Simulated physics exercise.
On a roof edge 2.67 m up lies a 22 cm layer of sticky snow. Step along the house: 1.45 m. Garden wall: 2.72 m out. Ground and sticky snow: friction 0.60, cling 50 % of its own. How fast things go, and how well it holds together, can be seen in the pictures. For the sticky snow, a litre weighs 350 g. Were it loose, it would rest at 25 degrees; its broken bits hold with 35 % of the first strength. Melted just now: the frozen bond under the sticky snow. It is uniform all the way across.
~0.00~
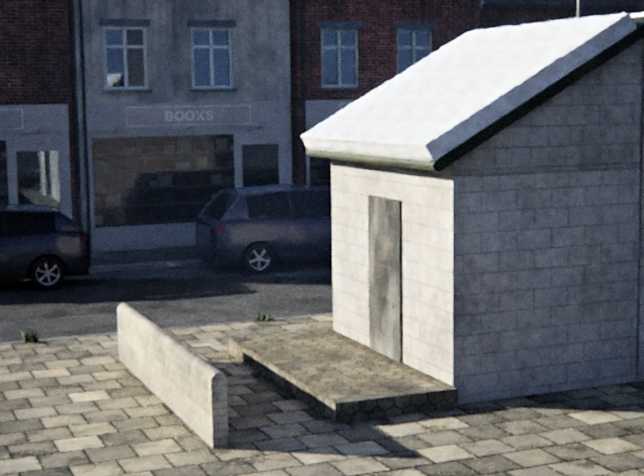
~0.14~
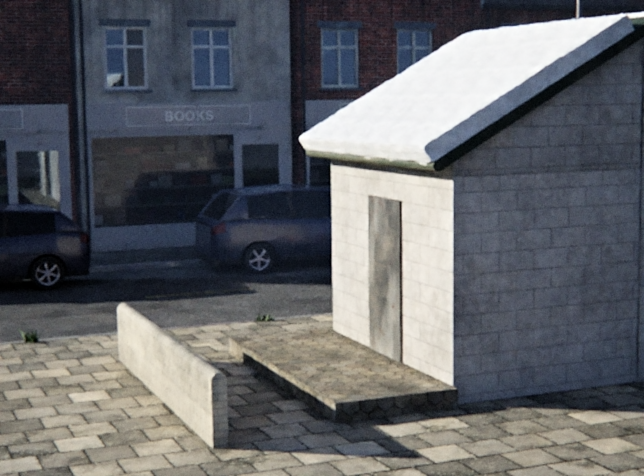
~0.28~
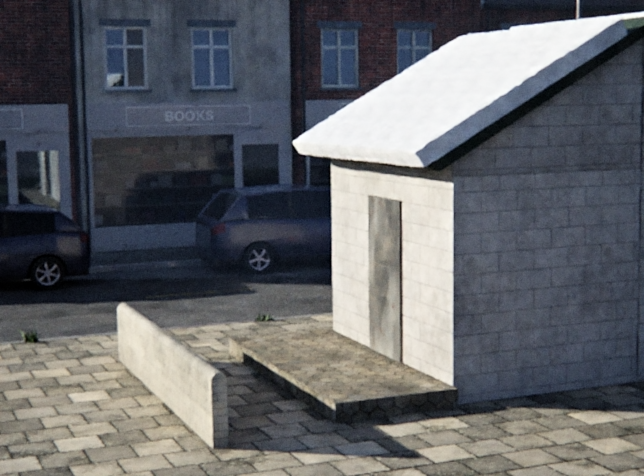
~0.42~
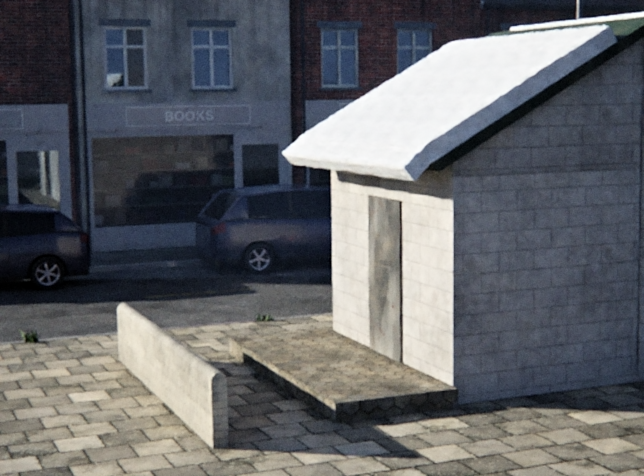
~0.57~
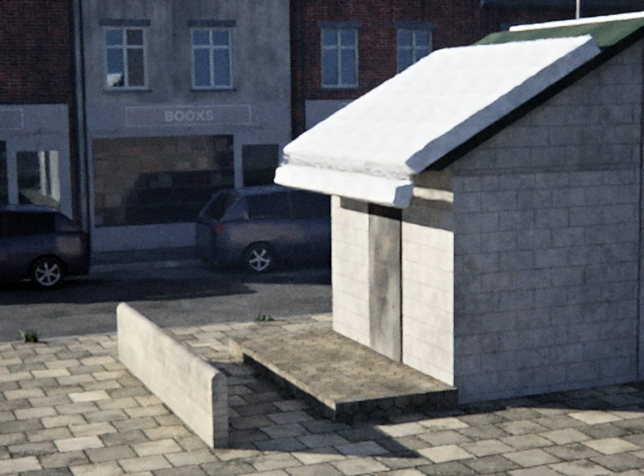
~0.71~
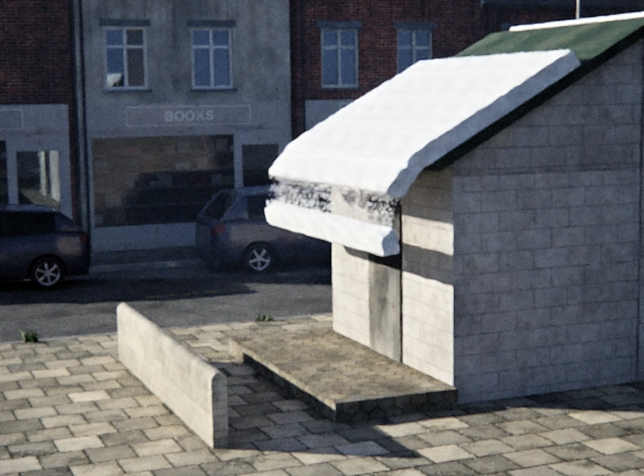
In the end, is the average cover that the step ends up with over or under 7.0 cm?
Lower than 7.0 cm.
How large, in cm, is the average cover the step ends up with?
Estimate: Near 4 centimetres.
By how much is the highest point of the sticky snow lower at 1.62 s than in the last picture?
I'd put it at near 2.4 m.
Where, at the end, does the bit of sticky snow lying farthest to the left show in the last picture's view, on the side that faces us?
Around pixel (170, 435).
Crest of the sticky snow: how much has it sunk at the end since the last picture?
The top ends up roughly 3.1 m below where it was in the last picture.
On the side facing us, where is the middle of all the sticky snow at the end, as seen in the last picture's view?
Close to (274, 408) in the last picture.
After 1.12 s, 51 % of the snow is still up on the roof and 49 % is falling or down.
After 1.62 s, none of the snow is still up on the roof and all is falling or down.
After 2.11 s, none of the snow is still up on the roof and all is falling or down.
After 2.60 s, none of the snow is still up on the roof and all is falling or down.
After 3.10 s, none of the snow is still up on the roof and the snow on the step is 3.7 cm deep on average.
